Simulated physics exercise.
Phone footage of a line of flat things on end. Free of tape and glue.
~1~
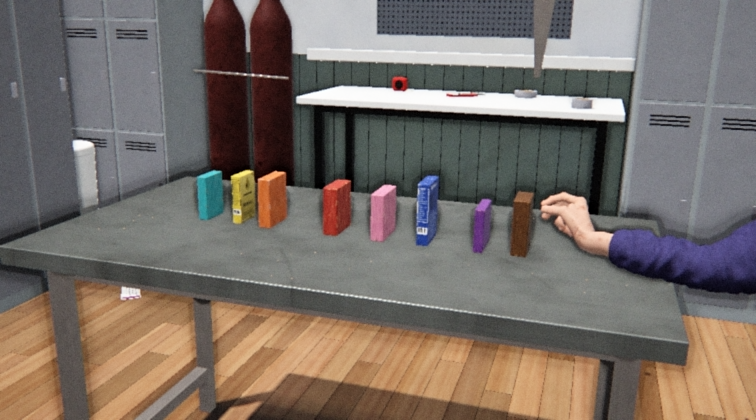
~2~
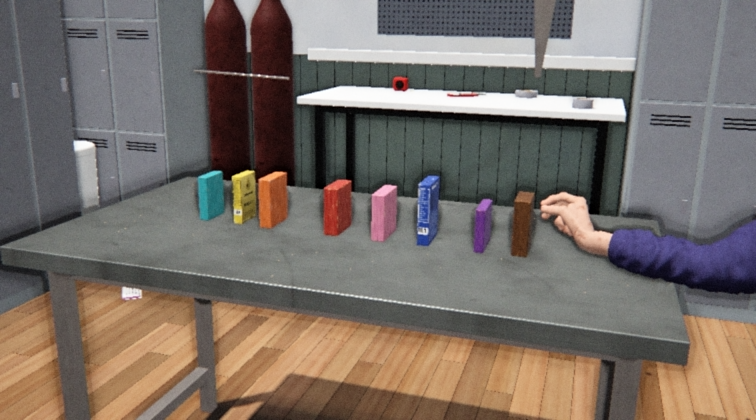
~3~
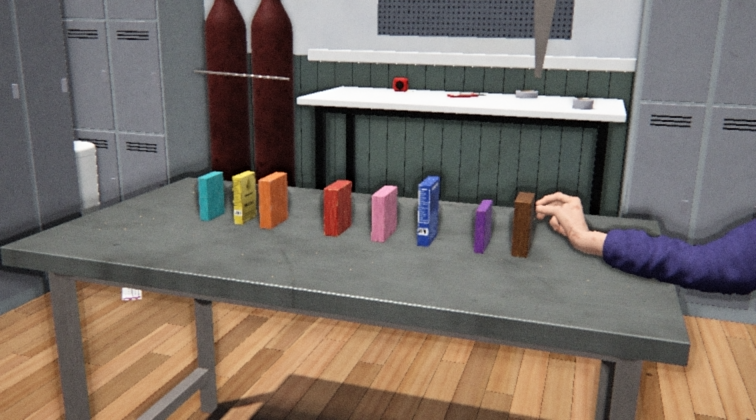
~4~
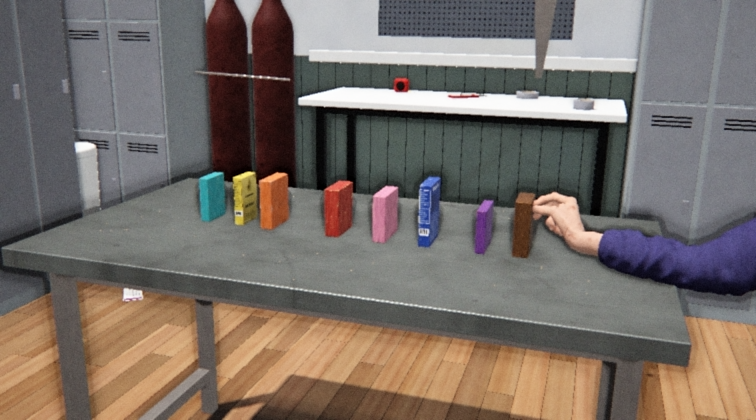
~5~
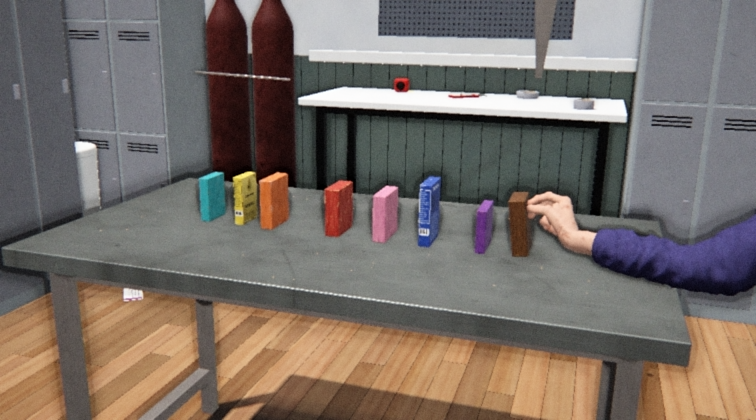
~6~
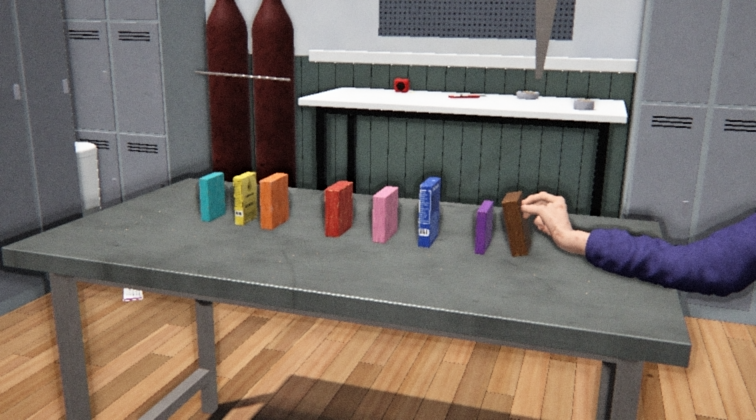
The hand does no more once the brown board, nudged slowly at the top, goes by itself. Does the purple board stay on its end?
No, it tips over.
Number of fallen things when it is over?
2 altogether.
Then, 0.30 s on from there, brown board 47° over; purple board turned 23° from how it was put near (475, 226).
Then, 0.40 s on from there, brown board 74° over; purple board on its side near (457, 239).
Then, 0.50 s on from there, brown board 73° over; purple board on its side near (454, 240).
In the end, toppled on the table, purple board; the other 5 unmoved. At the end, from the last picture's camera, purple board near (454, 240).
